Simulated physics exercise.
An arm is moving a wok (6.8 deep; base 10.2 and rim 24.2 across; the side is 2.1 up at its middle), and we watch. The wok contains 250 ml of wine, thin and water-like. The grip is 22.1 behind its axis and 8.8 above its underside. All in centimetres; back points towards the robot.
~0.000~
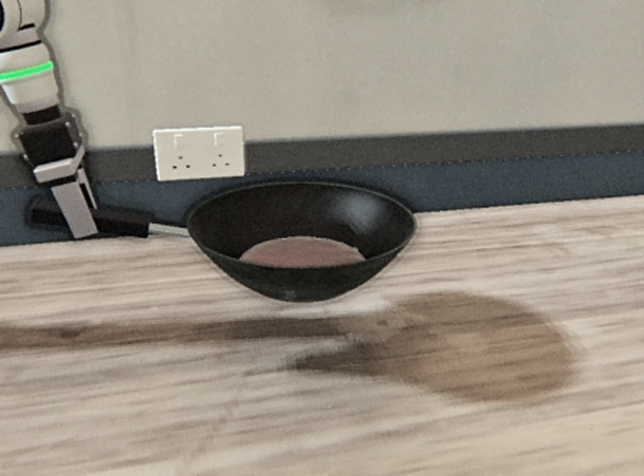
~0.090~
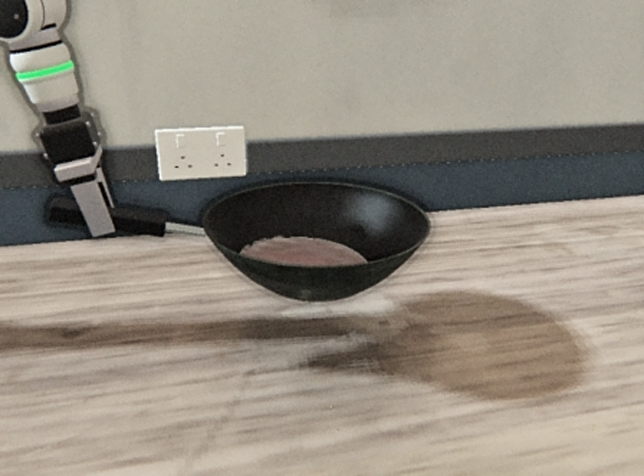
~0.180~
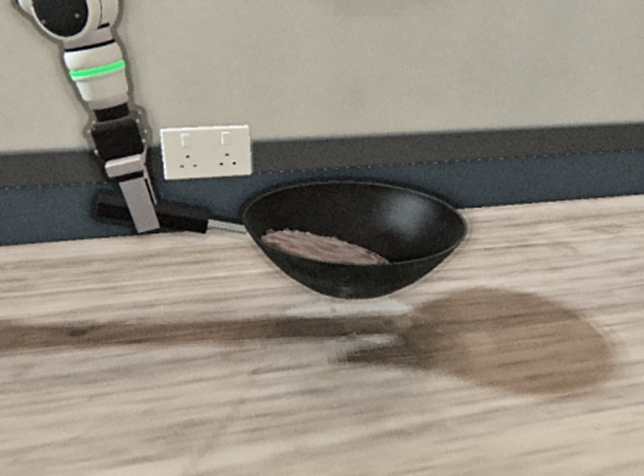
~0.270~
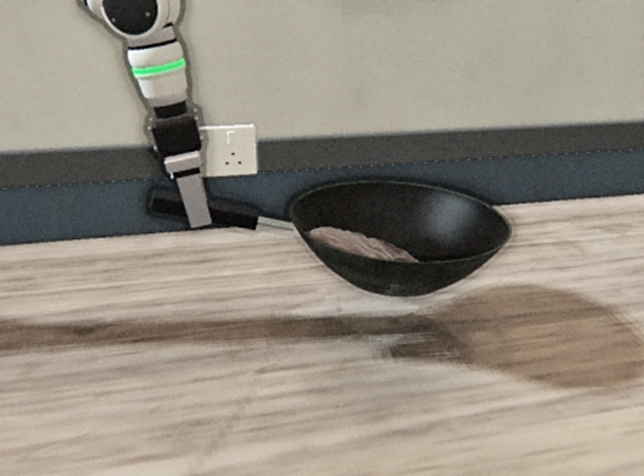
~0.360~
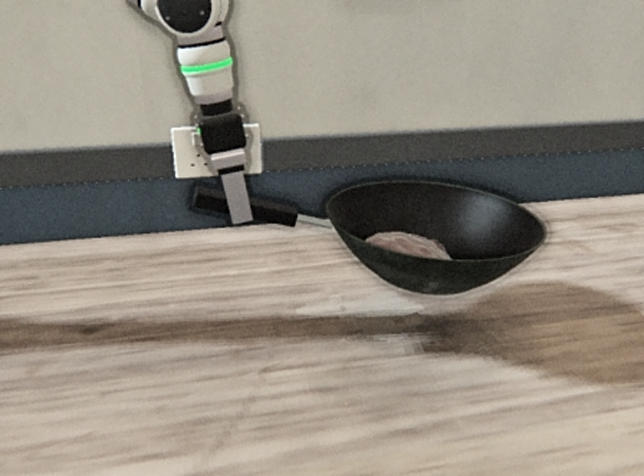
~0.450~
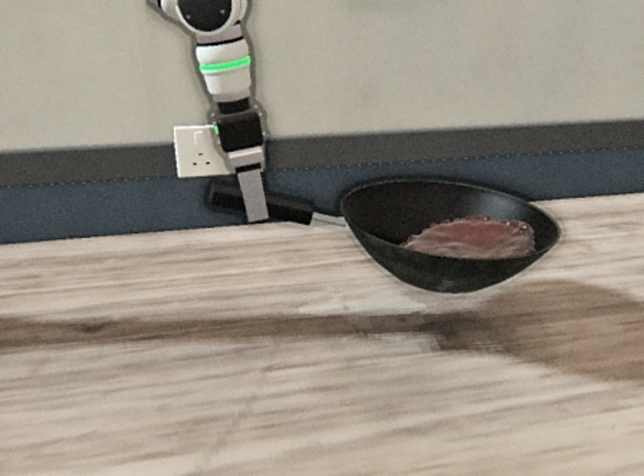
On a pale wood-grain surface, a robot arm moves a black wok rightward, tilting it slightly as reddish liquid shifts inside.
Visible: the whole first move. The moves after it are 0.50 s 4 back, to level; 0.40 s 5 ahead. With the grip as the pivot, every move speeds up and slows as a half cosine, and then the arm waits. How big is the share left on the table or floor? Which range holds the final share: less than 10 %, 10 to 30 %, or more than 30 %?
The final share is 10 to 30 %.
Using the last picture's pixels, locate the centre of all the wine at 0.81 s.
About (414, 255).
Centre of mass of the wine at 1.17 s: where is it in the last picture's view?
My best guess is about (420, 252).
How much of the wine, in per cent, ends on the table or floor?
18 per cent or so.
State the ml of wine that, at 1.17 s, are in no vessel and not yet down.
It works out to close to 0 ml.
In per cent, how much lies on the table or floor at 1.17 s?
My guess is close to 18 per cent.
After 0.81 s, level, liquid up to 14 above the table; 205 ml in the wok, 45 ml on the table or floor.
After 1.17 s, level, liquid up to 13 above the table; 205 ml in the wok, 50 ml on the table or floor.
After 1.55 s, level, liquid up to 13 above the table; 205 ml in the wok, 50 ml on the table or floor.
After 2.35 s, level, liquid up to 13 above the table; 205 ml in the wok, 50 ml on the table or floor.
In the end, 205 ml in the wok, 50 ml on the table or floor. That is 19 % on the table or floor.
